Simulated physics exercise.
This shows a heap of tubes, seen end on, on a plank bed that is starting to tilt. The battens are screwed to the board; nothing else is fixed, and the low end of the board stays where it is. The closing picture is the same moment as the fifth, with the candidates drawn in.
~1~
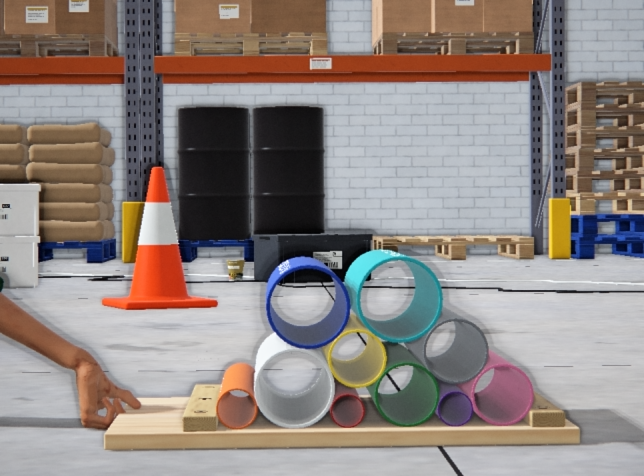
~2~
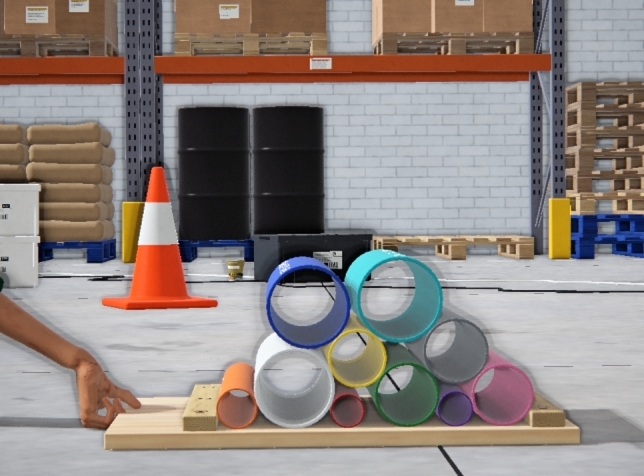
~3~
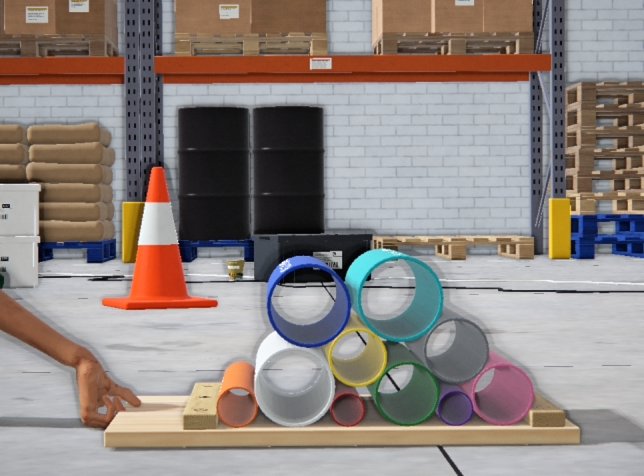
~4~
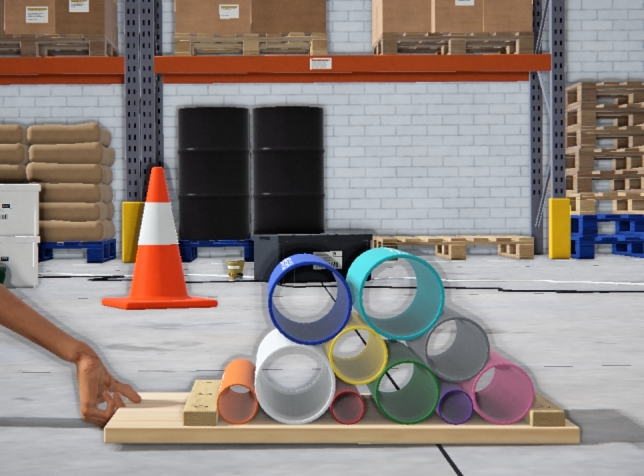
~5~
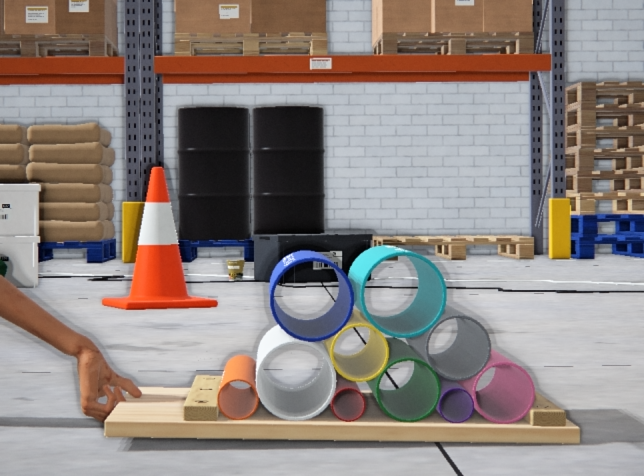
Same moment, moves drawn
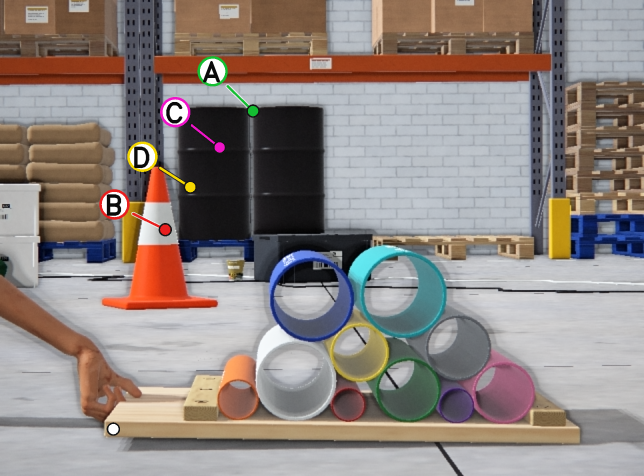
In a warehouse, a hand at the left grips the end of a wooden board holding a heap of coloured tubes between two wooden blocks, with an orange cone behind. The hand raises the left end very slightly, and the tubes shift a touch to the right, keeping their stacked arrangement.
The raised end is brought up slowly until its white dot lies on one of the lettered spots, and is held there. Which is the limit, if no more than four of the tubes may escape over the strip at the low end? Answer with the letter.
Up to C.
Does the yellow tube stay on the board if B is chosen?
The yellow tube: Yes.
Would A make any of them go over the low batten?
Yes.
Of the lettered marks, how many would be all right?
Three of the four.
On the marked copy, A at (253, 111); B at (165, 230); C at (219, 147); D at (190, 187); the white dot at (113, 429).
Following C. Soon after the start, board at 21°.
Later, board at 39°.
In the end, board at 39°, none over the low batten.
As for the rest, A seven over the low batten; B none over the low batten; D none over the low batten.
